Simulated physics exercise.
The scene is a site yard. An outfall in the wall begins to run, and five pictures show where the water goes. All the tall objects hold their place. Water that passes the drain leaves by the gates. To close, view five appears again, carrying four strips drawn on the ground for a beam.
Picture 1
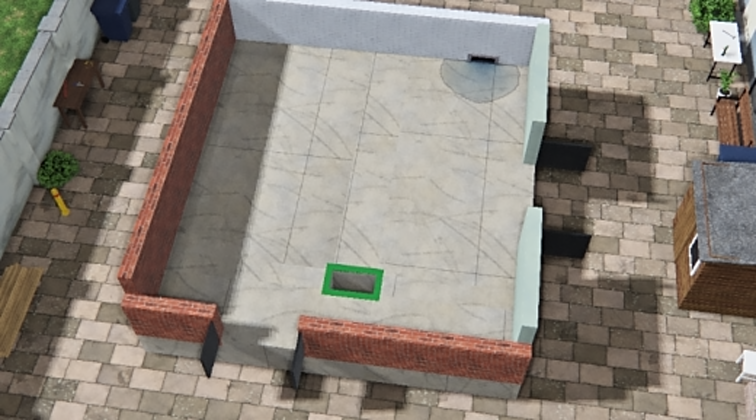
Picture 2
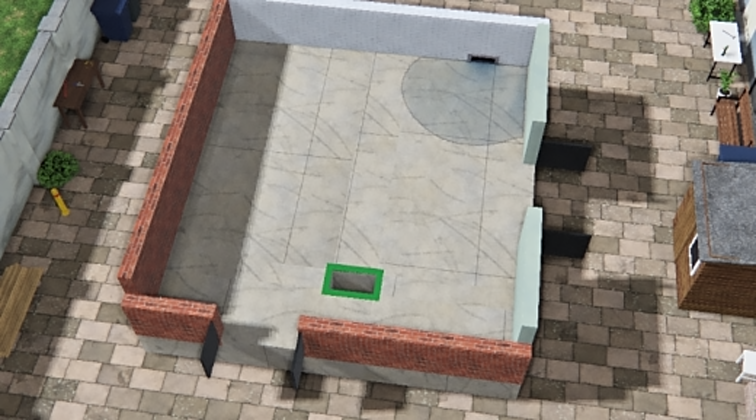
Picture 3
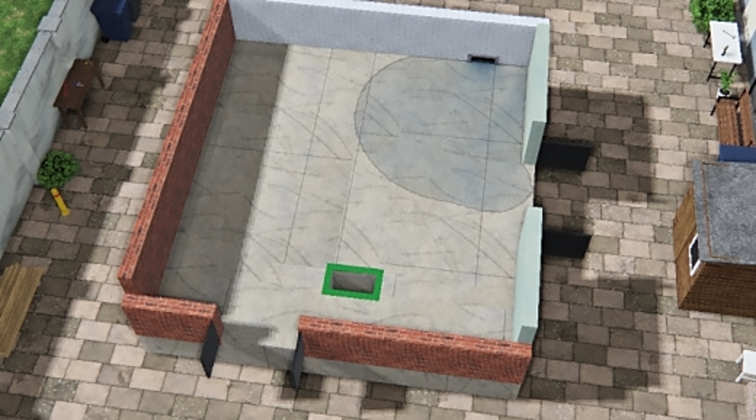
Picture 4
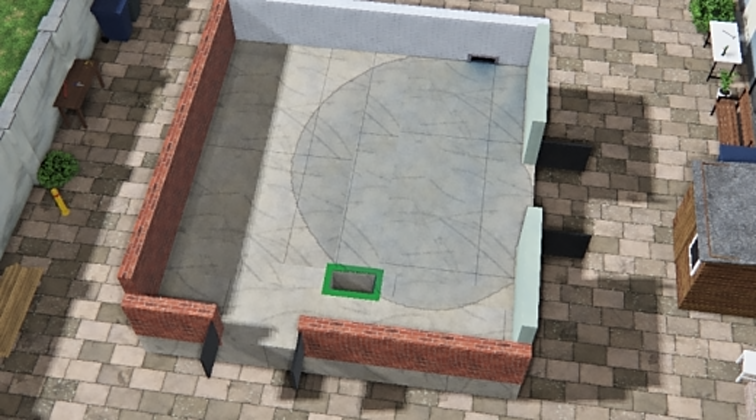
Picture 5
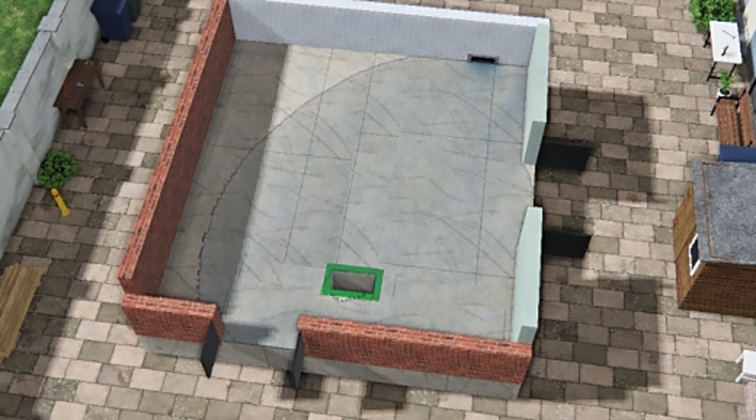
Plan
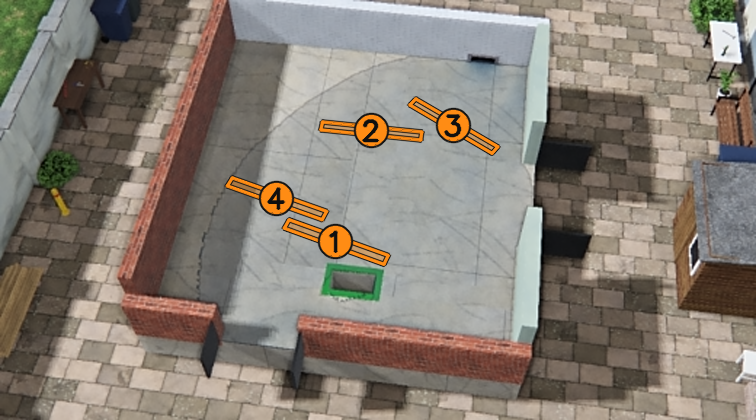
Shallow water spreading from a dark outlet in the back wall across a walled concrete yard, reaching around a green-edged drain pit.
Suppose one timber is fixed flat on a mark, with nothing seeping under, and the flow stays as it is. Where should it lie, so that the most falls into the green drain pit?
Best: 4.
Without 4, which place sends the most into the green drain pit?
That is place 2.
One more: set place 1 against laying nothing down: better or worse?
It is worse.
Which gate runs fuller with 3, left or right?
More leaves on the left.
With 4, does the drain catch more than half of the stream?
No, it does not.
On the marked copy, 1 from (286, 223) to (386, 259); 2 from (321, 125) to (421, 135); 3 from (412, 101) to (494, 149); 4 from (229, 181) to (324, 215).
Choosing 1, about 14 % of the stream runs into the green drain pit, about 85 % out by the gates.
Choosing 2, about 23 % of the stream runs into the green drain pit, about 77 % out by the gates.
Choosing 3, about 14 % of the stream runs into the green drain pit, about 86 % out by the gates.
Choosing 4, about 31 % of the stream runs into the green drain pit, about 69 % out by the gates.
